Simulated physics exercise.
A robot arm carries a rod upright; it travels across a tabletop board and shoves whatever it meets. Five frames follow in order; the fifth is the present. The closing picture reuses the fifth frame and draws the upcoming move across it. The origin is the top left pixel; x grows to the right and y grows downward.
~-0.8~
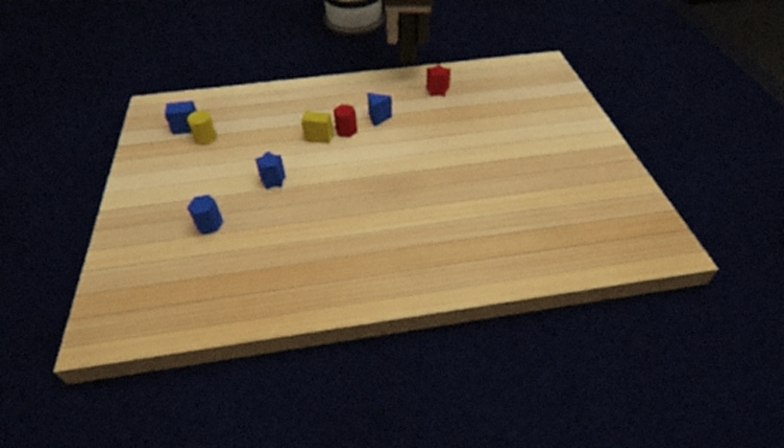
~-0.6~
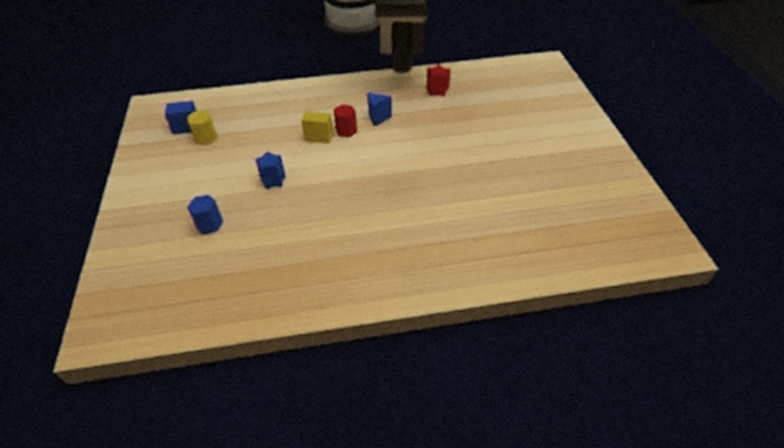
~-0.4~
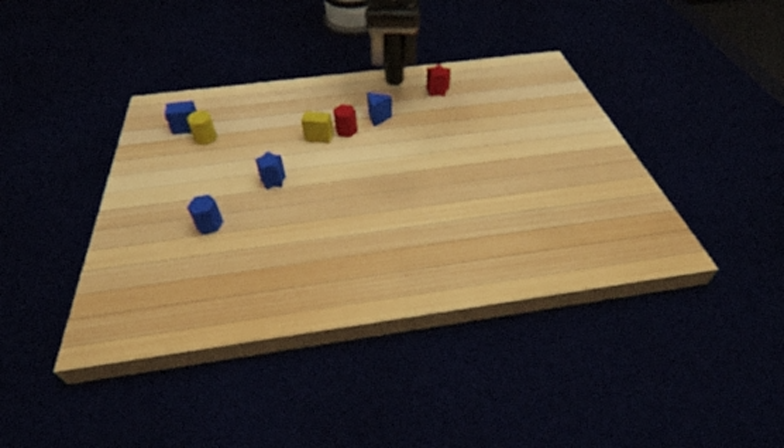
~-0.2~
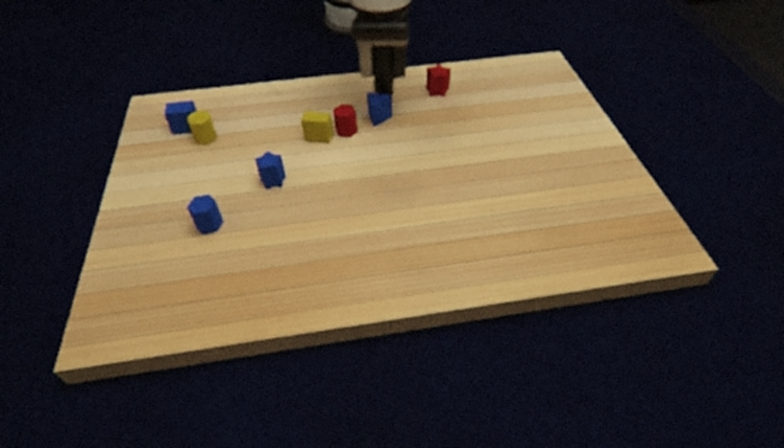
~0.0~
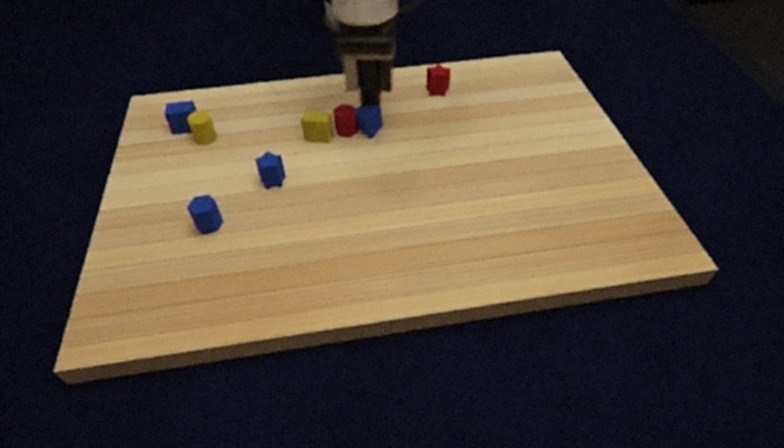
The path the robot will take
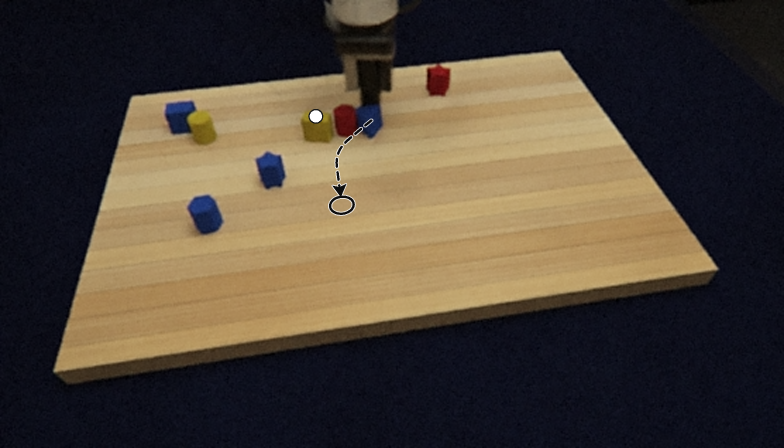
A dark rod on a robotic arm moves down and slightly left at the far edge of a pale wooden board, seen from above at an angle by a still camera. Small blue and yellow blocks sit at left, with yellow, red and blue ones near the top middle and a red one further right. The rod nudges the blue triangular block toward the viewer, beside the red hexagon.
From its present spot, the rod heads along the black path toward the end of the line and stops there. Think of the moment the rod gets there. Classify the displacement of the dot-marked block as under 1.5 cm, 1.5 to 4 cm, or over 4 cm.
Medium: 1.5 to 4 cm.
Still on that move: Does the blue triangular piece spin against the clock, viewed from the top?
I'd say yes.
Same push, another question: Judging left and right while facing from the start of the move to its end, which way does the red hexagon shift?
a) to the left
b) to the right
The answer is b.
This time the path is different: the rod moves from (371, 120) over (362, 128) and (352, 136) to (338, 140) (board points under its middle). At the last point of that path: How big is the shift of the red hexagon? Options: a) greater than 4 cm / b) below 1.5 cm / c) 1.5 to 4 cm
The answer is a.
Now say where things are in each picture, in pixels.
The first picture shows lower end of the rod at (408, 59), tops of blocks, blue star at (268, 159), yellow rectangle at (316, 116), red hexagon at (344, 110), blue triangular piece at (377, 97).
The second picture shows rod at (402, 69), blocks as before.
The third picture shows rod at (395, 80), blocks as before.
The fourth picture shows rod at (384, 93), blocks as before.
The fifth picture shows rod at (369, 110), blue star at (268, 159), yellow rectangle at (316, 116), red hexagon at (344, 110), blue triangular piece at (369, 110).
The drawn path runs from (371, 120) through (345, 143) and (338, 172) to (342, 205); the dot is on the yellow rectangle.
What follows on the original path. One third of the way, rod at (344, 129); yellow rectangle at (297, 120); red hexagon at (322, 119), turned 40° clockwise; blue triangular piece at (361, 125), turned 65° anticlockwise.
Two thirds of the way, rod at (336, 158); yellow rectangle at (295, 119); red hexagon at (320, 120), turned 55° clockwise; blue triangular piece at (361, 125), turned 65° anticlockwise.
At the end, rod at (340, 191); blue star not moved; yellow rectangle at (295, 119); red hexagon at (320, 120), turned 55° clockwise; blue triangular piece at (361, 125), turned 65° anticlockwise.
